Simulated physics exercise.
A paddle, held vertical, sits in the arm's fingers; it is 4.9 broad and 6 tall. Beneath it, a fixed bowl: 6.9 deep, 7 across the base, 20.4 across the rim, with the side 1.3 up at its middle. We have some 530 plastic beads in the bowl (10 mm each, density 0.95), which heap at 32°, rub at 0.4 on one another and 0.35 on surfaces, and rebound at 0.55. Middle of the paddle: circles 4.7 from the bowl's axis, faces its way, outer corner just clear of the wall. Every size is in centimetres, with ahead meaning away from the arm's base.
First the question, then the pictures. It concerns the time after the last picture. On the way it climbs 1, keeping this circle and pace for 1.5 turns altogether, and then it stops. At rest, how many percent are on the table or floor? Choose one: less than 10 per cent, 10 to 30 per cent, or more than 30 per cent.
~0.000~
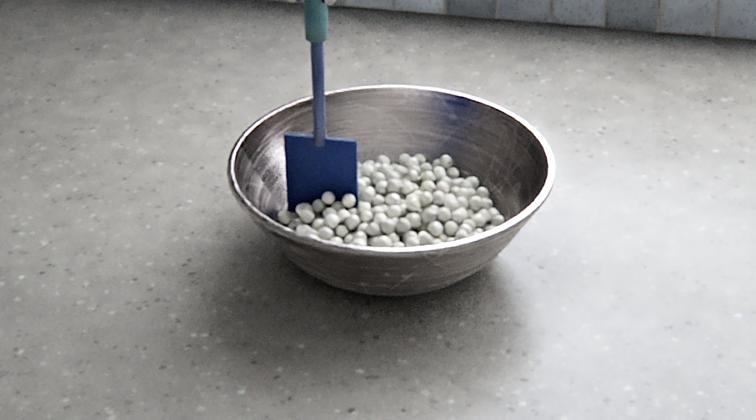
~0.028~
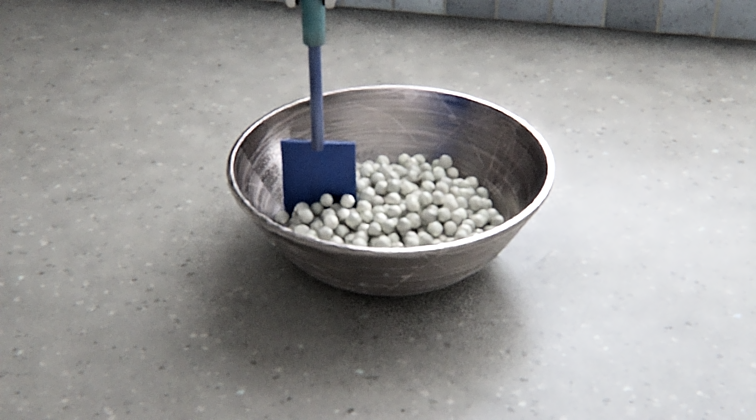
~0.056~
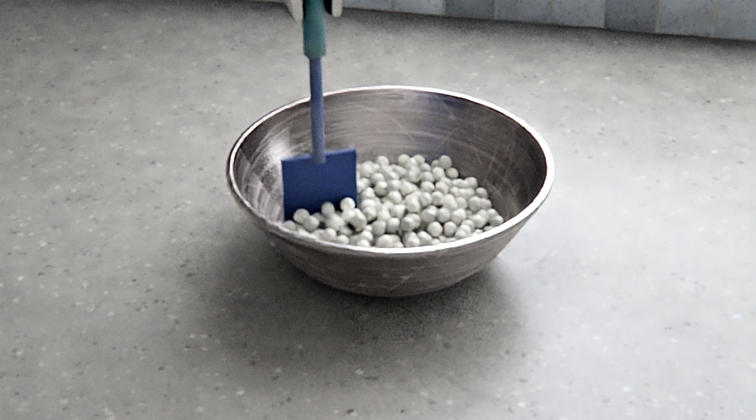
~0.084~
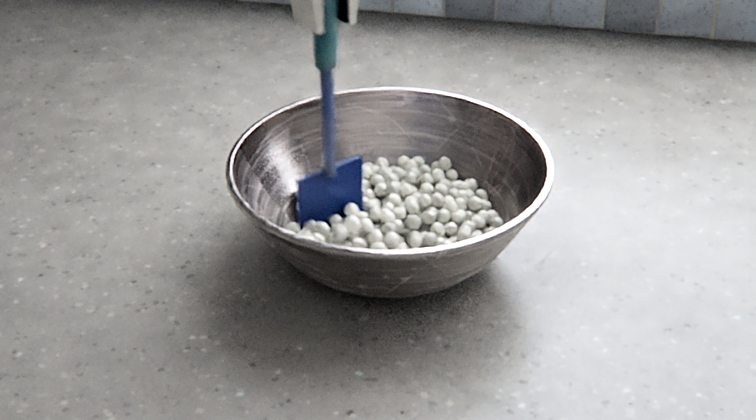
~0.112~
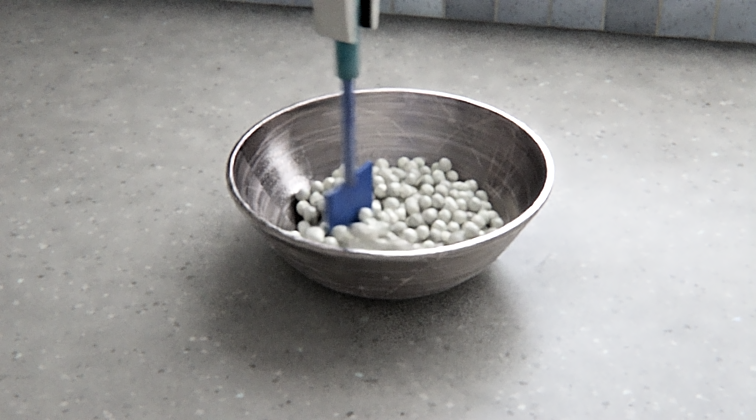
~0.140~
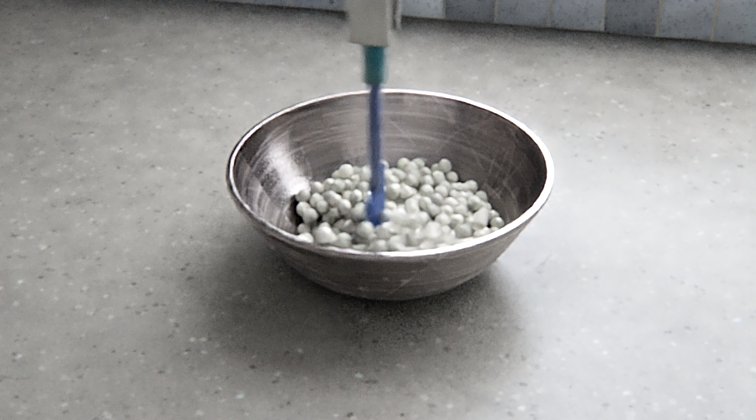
The share is 10 to 30 per cent.
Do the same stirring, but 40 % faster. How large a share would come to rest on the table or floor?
Estimate: Near 30 in a hundred.
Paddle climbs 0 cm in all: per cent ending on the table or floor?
It comes to some 20 per cent.
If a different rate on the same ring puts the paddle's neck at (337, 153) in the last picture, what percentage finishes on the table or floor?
Roughly 0 percent of it.
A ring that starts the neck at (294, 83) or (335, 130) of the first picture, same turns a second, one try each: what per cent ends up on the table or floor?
Near 0 and 5 in a hundred, one try each.
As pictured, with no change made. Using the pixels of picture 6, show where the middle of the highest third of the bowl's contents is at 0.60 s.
Estimated centre: (359, 243).
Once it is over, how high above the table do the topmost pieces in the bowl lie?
Roughly 5.5 cm.
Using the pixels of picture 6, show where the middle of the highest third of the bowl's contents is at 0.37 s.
Near (399, 141).
After 0.37 s, 264° round, highest piece 10 above the table; 488 in the bowl, 15 on the table or floor, 23 in flight or on the tool.
After 0.60 s, 78° round, highest piece 8 above the table; 461 in the bowl, 60 on the table or floor, 5 in flight or on the tool.
After 0.91 s, 180° round, highest piece 5 above the table; 452 in the bowl, 74 on the table or floor.
After 1.61 s, 180° round, highest piece 5 above the table; 452 in the bowl, 74 on the table or floor.
At rest, 452 in the bowl, 74 on the table or floor. That is 14 % on the table or floor.
